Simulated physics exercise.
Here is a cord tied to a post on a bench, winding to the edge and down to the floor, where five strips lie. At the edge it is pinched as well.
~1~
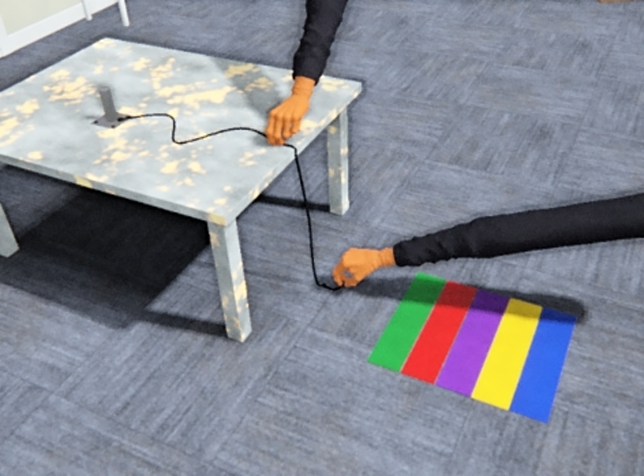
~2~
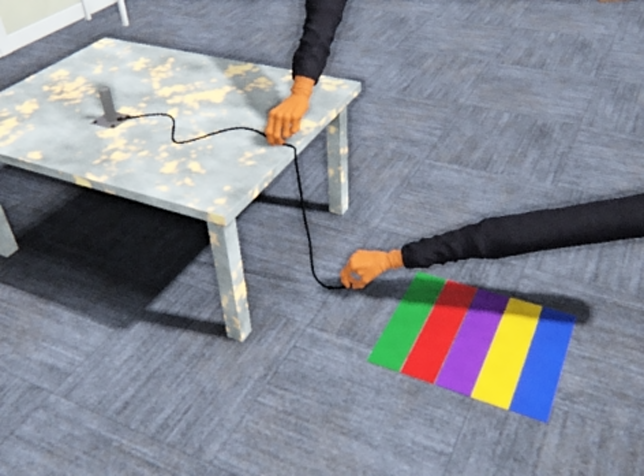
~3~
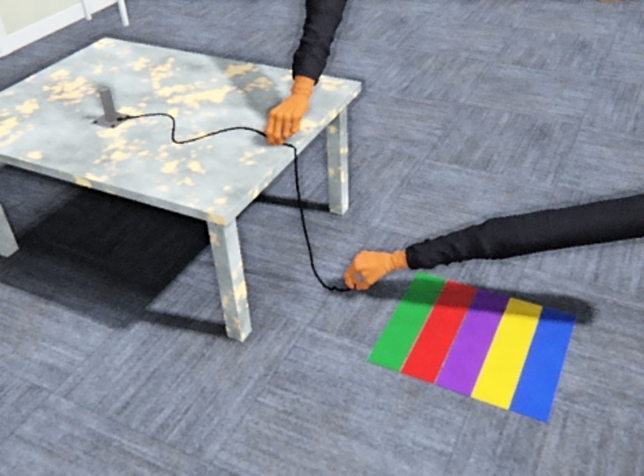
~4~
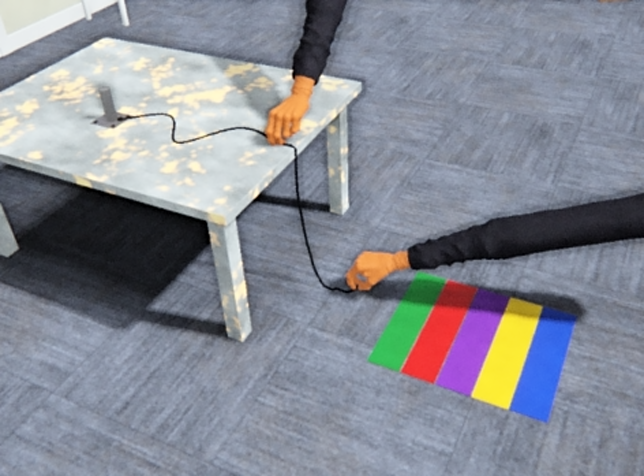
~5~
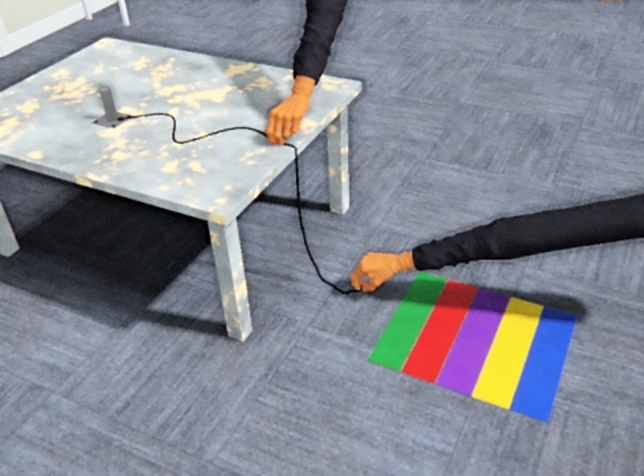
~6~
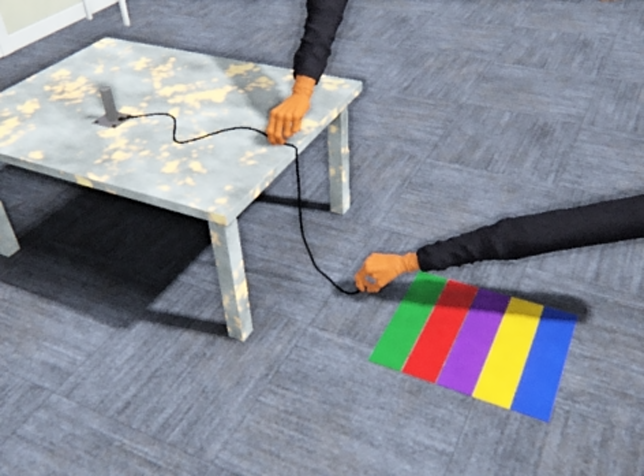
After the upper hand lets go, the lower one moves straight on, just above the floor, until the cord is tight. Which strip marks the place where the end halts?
The yellow strip does.
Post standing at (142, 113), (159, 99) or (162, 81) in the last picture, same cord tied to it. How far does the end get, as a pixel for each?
Going by the last picture, roughly (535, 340), (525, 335) and (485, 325).
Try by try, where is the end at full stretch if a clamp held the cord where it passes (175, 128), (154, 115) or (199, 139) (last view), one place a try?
Approximately (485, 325), (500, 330) and (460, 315), respectively.
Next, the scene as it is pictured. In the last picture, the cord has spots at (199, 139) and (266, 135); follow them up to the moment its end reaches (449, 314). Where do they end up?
Approx. (239, 137); approx. (298, 166).
Early on, end near (449, 314); over red.
Midway, end near (488, 326); over purple.
At the end of the slack, end near (511, 333); over yellow. The yellow one.
